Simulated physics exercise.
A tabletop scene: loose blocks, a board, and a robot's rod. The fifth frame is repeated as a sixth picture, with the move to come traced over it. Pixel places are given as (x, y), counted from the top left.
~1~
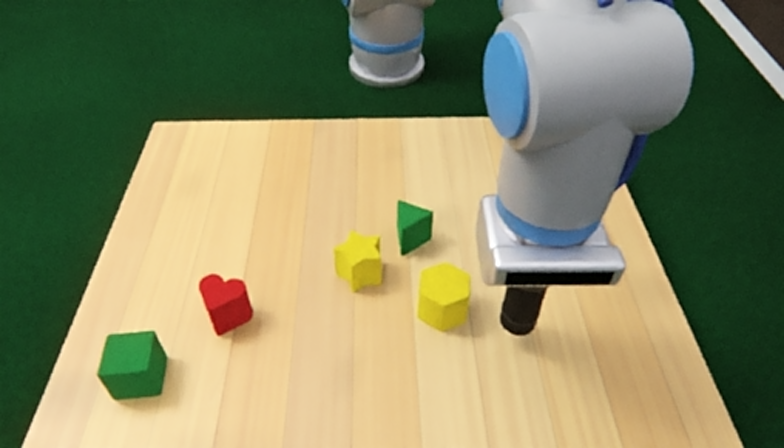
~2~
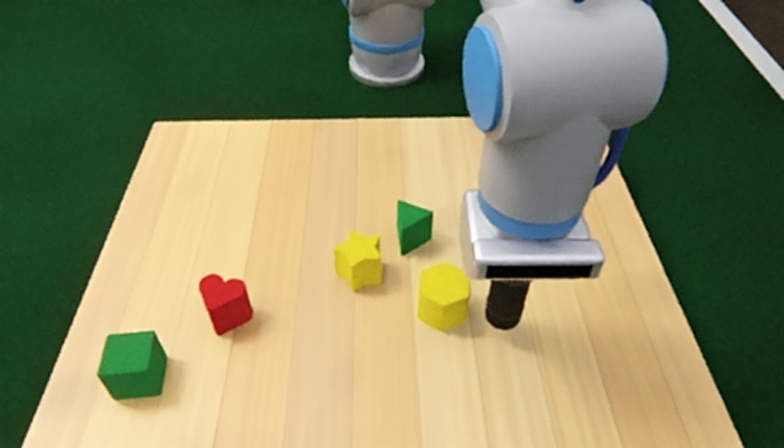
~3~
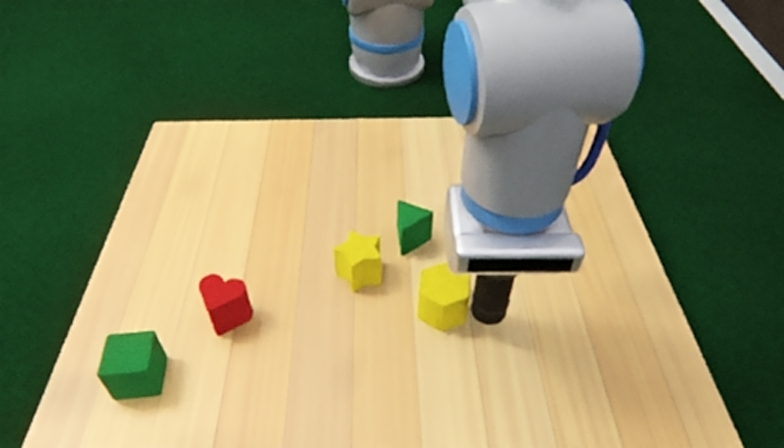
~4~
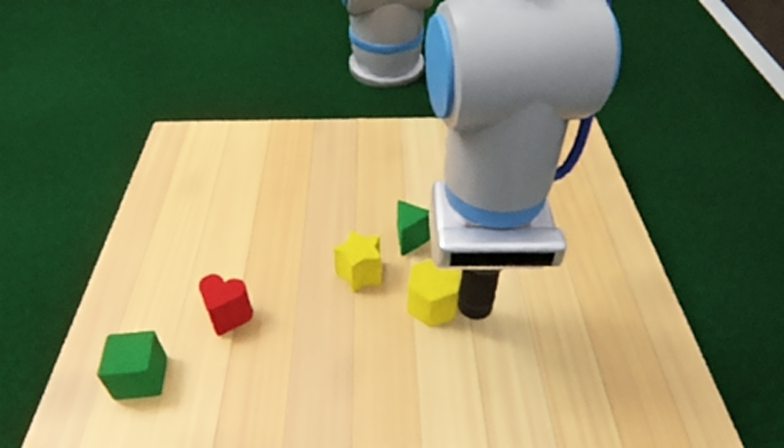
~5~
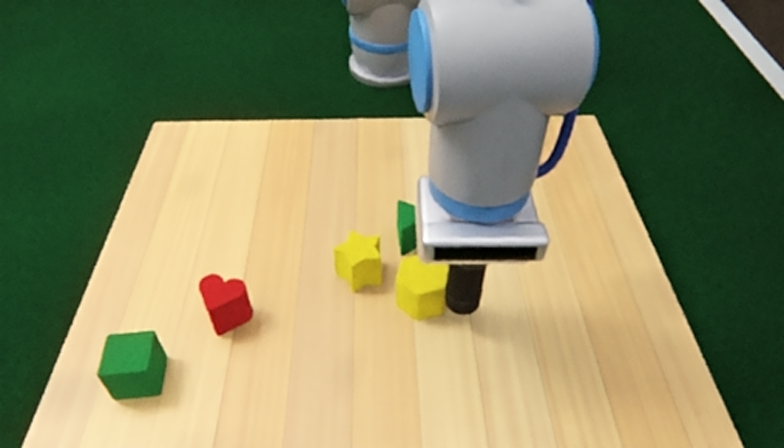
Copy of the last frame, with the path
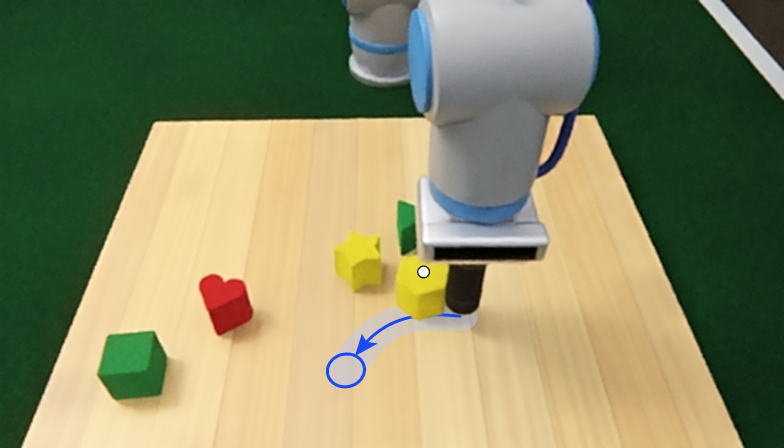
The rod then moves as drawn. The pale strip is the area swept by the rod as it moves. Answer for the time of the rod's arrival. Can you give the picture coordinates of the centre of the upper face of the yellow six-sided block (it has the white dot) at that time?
The yellow six-sided block ends near (388, 261).
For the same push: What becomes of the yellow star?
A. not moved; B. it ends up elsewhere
Option B.
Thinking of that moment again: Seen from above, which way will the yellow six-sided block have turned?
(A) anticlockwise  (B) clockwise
My answer is option B.
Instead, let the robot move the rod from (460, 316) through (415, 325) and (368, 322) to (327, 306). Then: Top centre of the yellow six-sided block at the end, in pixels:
I think it will end close to (388, 264).
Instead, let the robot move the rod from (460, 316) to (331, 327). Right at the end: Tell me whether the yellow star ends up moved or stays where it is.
By the last moment of the path, the yellow star has shifted.
Path on the board, from (460, 316) over (414, 317) and (374, 335) to (346, 370); the dot is on the yellow six-sided block.
What follows on the original path. One third of the way, rod at (413, 303); yellow star at (351, 240); yellow six-sided block at (391, 262), turned 50° clockwise.
Two thirds of the way, rod at (372, 322); yellow star at (350, 239), turned 15° anticlockwise; yellow six-sided block at (388, 261), turned 60° clockwise.
At the end, rod at (345, 356); yellow star at (350, 239), turned 15° anticlockwise; yellow six-sided block at (388, 261), turned 60° clockwise.
